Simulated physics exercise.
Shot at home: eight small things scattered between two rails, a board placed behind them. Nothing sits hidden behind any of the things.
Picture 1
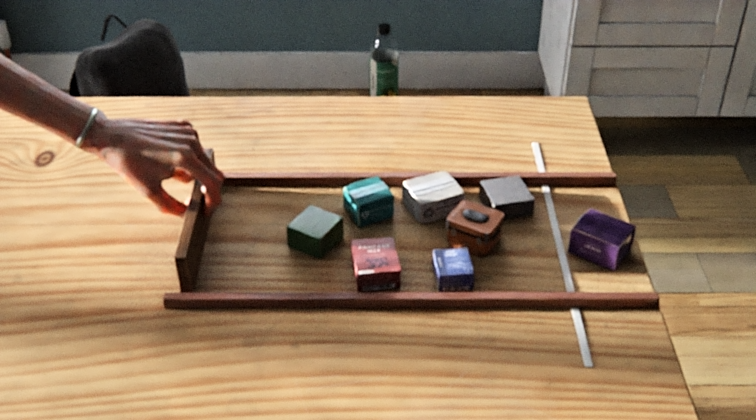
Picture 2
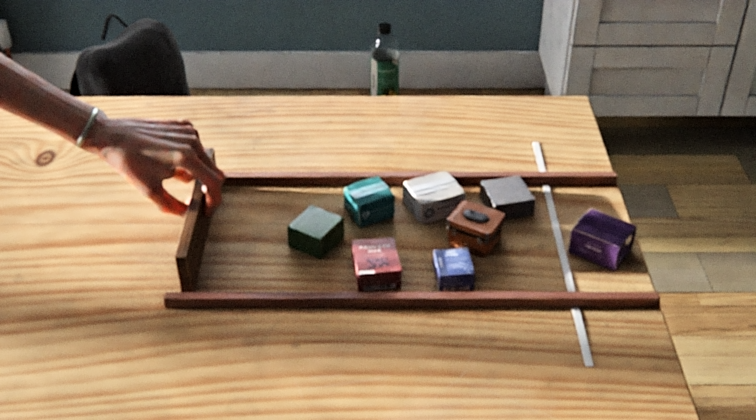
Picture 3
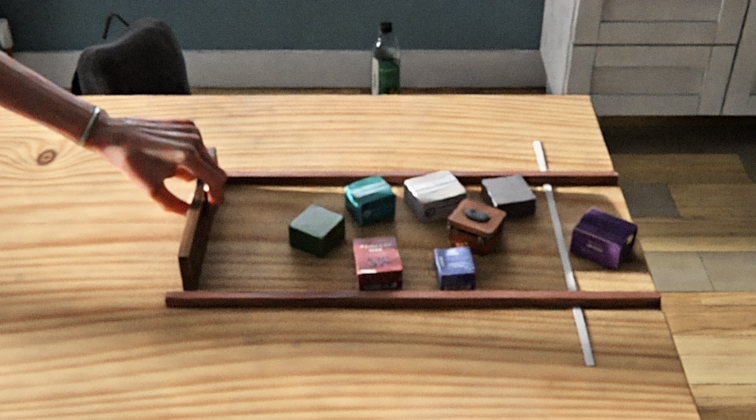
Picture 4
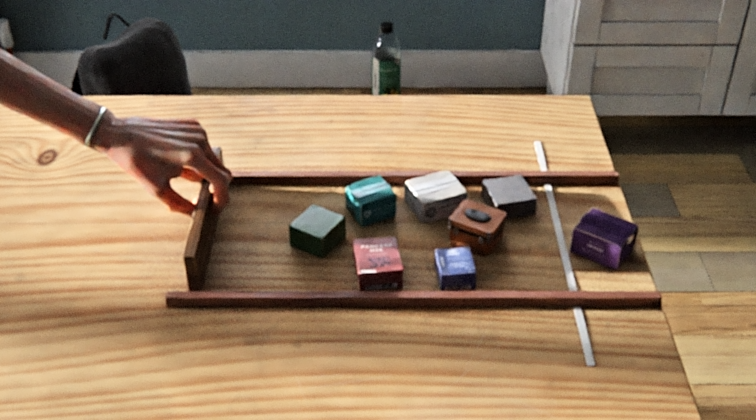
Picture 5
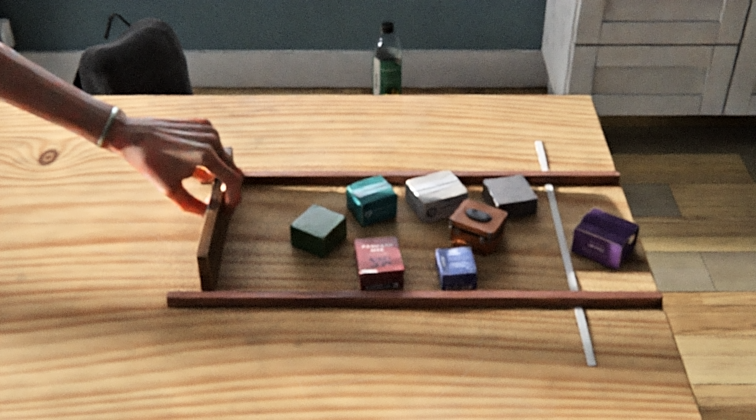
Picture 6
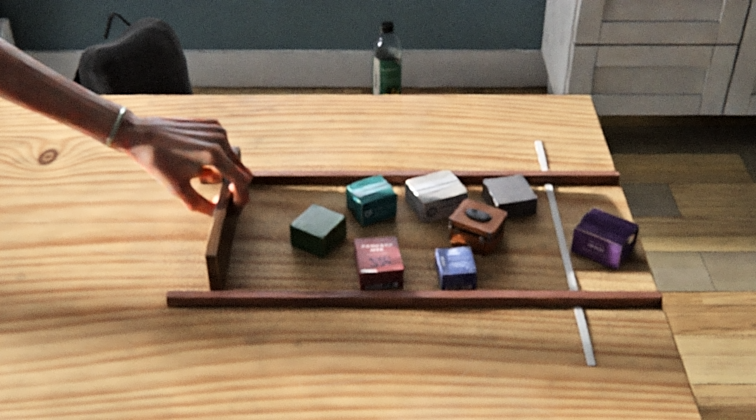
At home, a pale wooden table is seen from above one side, with a dark wall, a bottle and white drawers behind it. Between two dark rails sit green, turquoise, red, white, blue, orange-brown and grey boxes, with a purple one at the right beyond a pale strip. A hand at the left slides an upright board slowly rightward, while the boxes stay still.
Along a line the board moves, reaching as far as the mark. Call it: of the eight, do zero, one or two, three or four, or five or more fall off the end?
One or two fall off.
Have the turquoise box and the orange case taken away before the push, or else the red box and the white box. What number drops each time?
0, then 1.
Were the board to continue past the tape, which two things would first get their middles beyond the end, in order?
Order, earliest first: Grey block, purple box.
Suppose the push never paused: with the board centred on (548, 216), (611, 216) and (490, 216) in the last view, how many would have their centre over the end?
In order: 2, 5, 0.
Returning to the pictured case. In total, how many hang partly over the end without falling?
Looks like 2 of them.
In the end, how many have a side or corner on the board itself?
3 in contact.
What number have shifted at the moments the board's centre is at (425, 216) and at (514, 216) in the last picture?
I make it 7 at the first spot and 8 at the other.
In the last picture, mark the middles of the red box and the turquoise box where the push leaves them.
The red box at (592, 264), the turquoise box at (575, 200).
Early on, none off yet; purple box at rest near (605, 238); grey block at rest near (509, 197); orange case at rest near (478, 228).
A while later, none off yet; purple box at rest near (605, 238); grey block travelled about its own width near (569, 200); orange case travelled about its own width near (528, 223).
Finally, the number that fall off is one or two; lost, grey block and purple box.
